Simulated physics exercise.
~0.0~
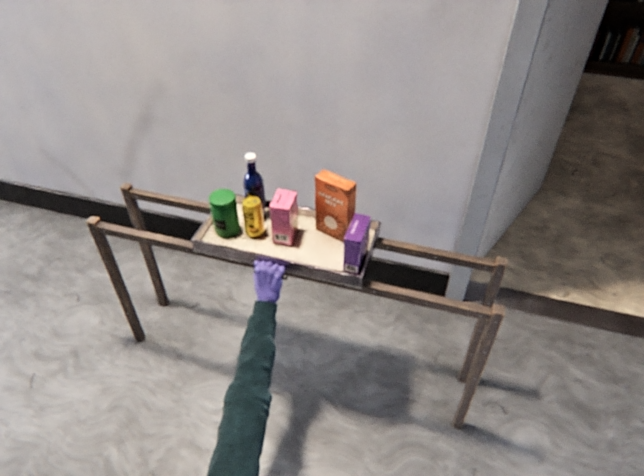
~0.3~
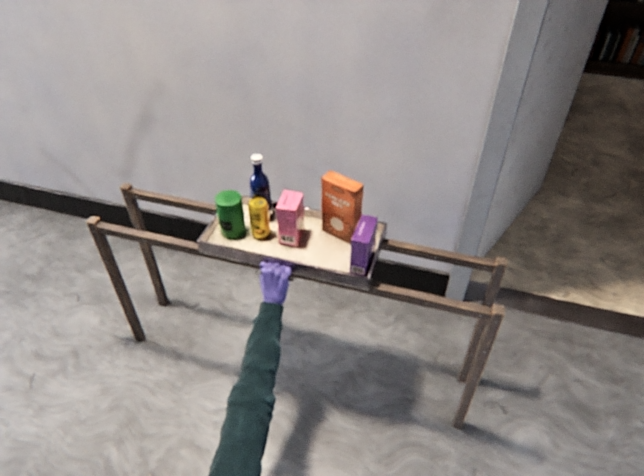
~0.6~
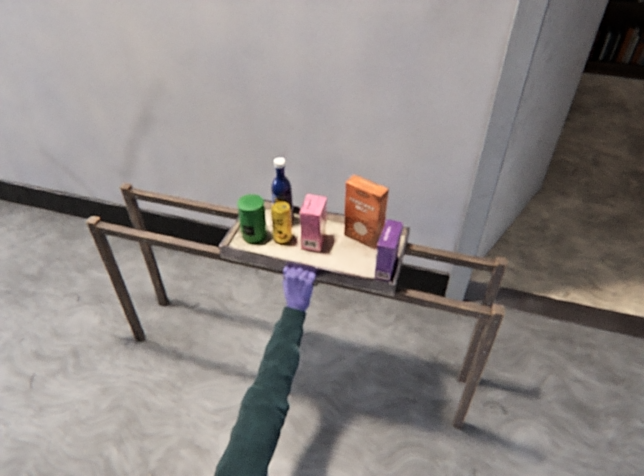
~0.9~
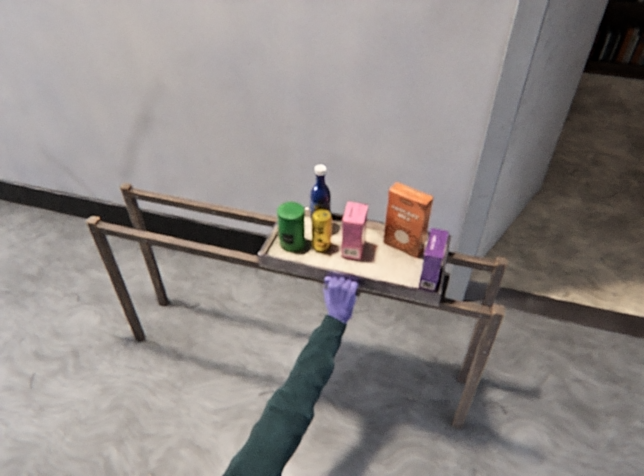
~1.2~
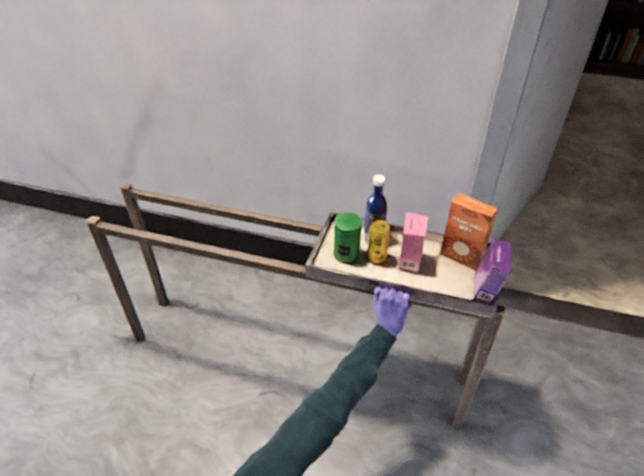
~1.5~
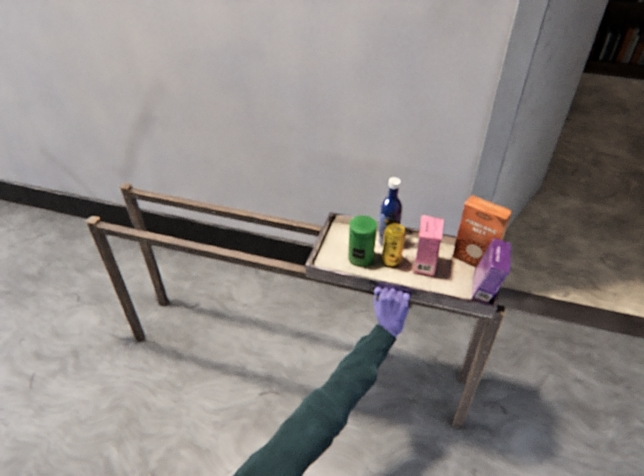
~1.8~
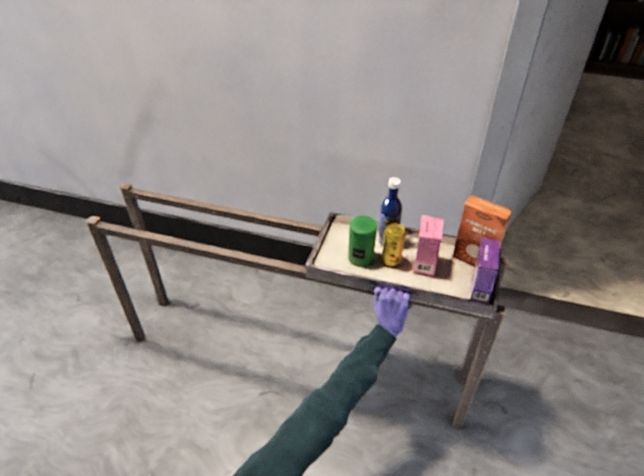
At the start, a purple-gloved hand at the end of a dark green sleeve rests at the front edge of a shallow tray on a wooden rack. The tray holds a green jar, a blue bottle, a yellow can, a pink carton, an orange packet and a purple packet. The hand and tray move right along the rails, slowly at first and then faster, with everything upright. At the right end the tray stops, and the purple packet tilts to the right. The other items slide slightly further right across the tray, staying upright. Finally the purple packet settles upright again, and everything is still.
